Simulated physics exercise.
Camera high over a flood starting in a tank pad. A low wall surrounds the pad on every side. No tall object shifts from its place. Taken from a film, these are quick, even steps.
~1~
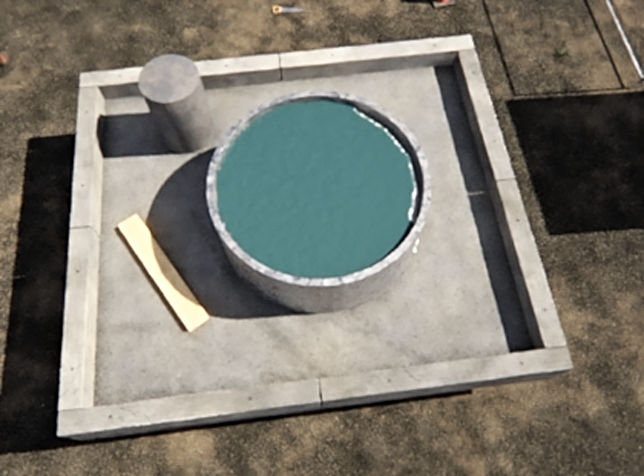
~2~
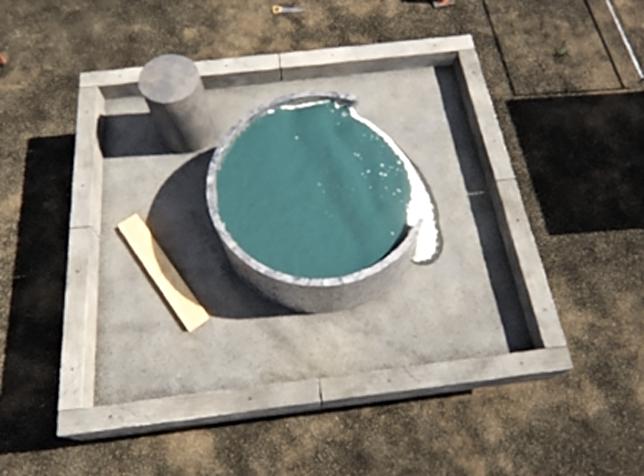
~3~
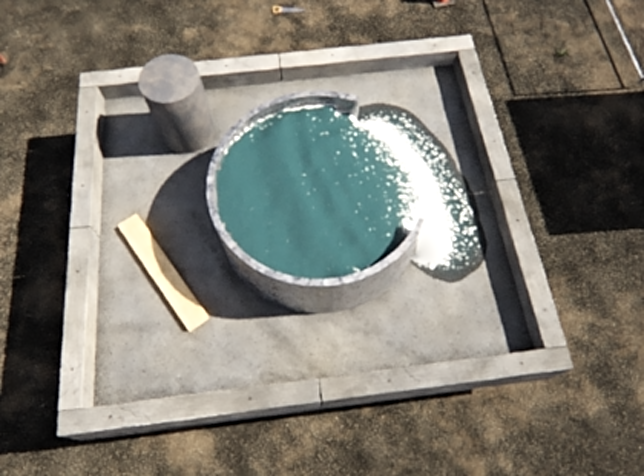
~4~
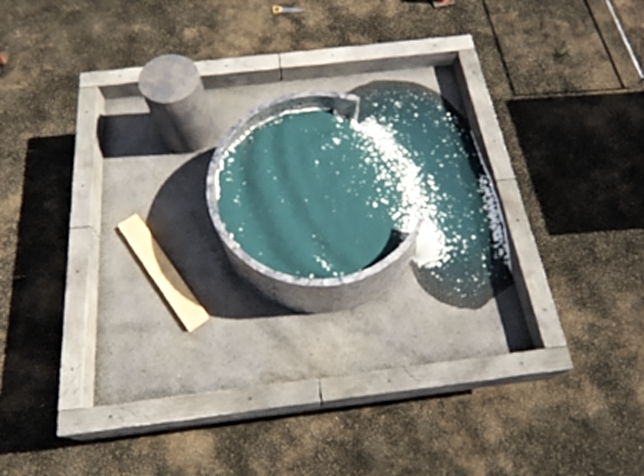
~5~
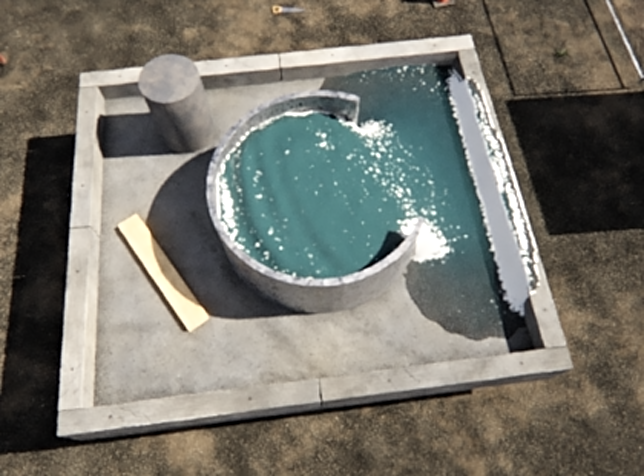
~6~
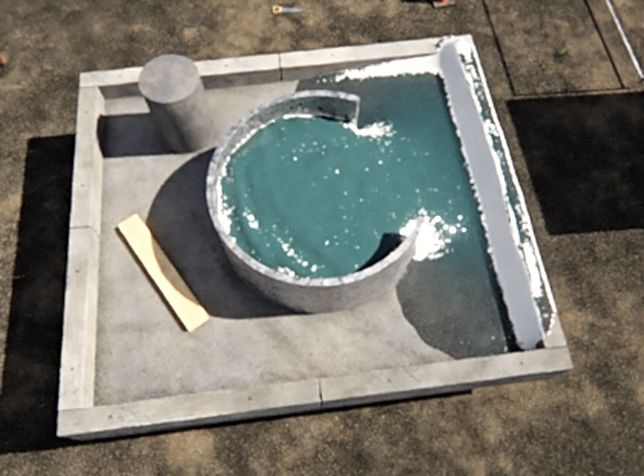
On a walled concrete pad, teal water bursts from a round tank's right side, spreads, and washes over the right wall.
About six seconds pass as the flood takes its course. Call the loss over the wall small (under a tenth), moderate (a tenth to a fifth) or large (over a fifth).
Large.
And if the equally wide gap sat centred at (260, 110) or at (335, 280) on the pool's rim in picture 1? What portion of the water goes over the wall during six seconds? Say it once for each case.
Around 16 per cent in the first try, around 20 per cent in the second.
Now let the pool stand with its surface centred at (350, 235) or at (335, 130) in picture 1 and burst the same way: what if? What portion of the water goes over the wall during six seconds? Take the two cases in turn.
Note: Try one close to 28 in a hundred, try two close to 28.
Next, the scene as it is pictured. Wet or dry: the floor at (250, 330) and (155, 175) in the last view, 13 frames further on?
Gets wet, stays dry.
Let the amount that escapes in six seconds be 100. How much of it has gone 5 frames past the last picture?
Near 35 in a hundred.
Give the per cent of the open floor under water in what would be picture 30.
I reckon around 100 %.
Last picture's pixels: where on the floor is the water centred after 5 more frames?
It's close to (373, 203).
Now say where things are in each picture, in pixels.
The pool at (319, 184) is whole and still, in the first frame.
The front is at a hidden place, out from the gap at (406, 176), in the second frame.
Water pours out at (405, 178) and has run to a hidden place, in the third frame.
The front is at (510, 278), out from the gap at (405, 181), in the fourth frame.
Water pours out at (404, 181) and has run to (521, 317), in the fifth frame.
The front is at a hidden place, out from the gap at (404, 181), in the sixth frame.
A moment on, water covers 30 % of the floor; the low wall has let 3 % over.
Next, water covers 35 % of the floor; the low wall has let 8 % over.
Then, water covers 60 % of the floor; the low wall has let 21 % over.
Later, water covers 75 % of the floor; the low wall has let 23 % over.
In the end, water covers 80 % of the floor; the low wall has let 23 % over.
